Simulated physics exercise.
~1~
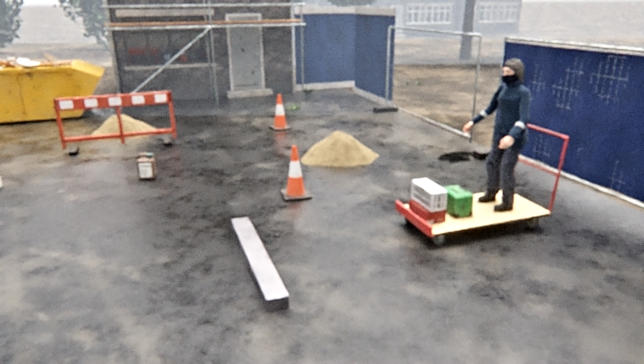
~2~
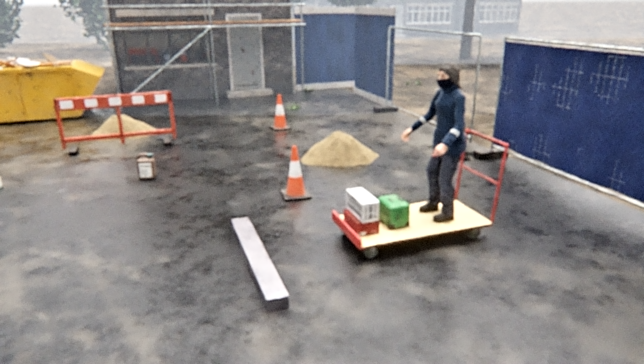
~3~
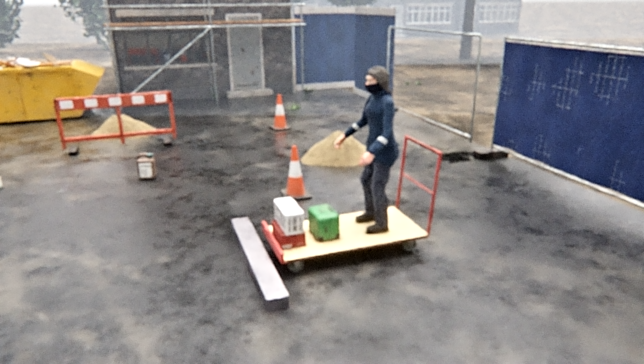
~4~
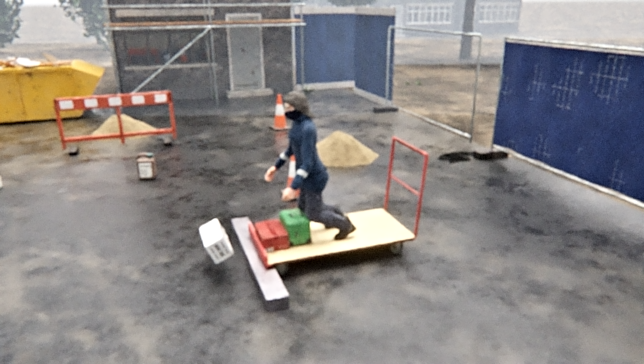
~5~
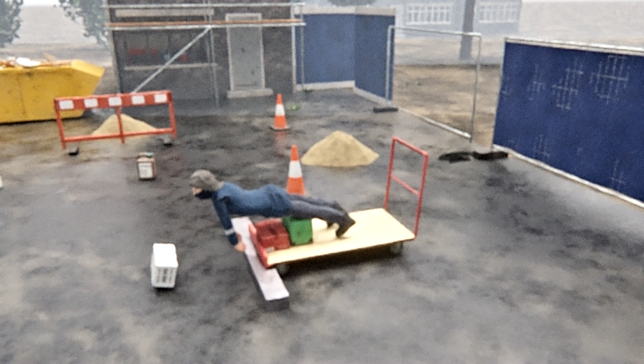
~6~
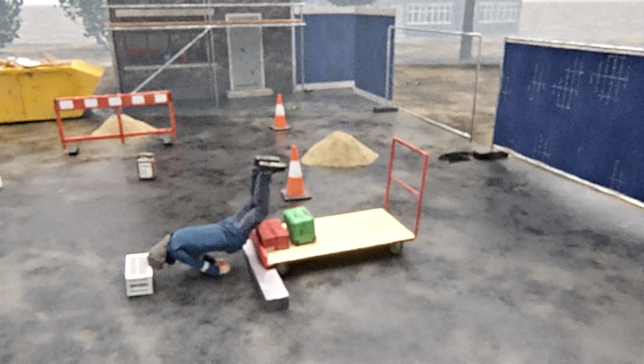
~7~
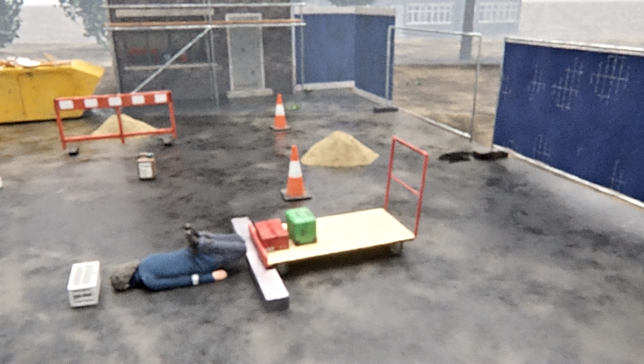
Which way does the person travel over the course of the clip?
The person moves to the left, first riding on the trolley and then pitching forward over its front end.
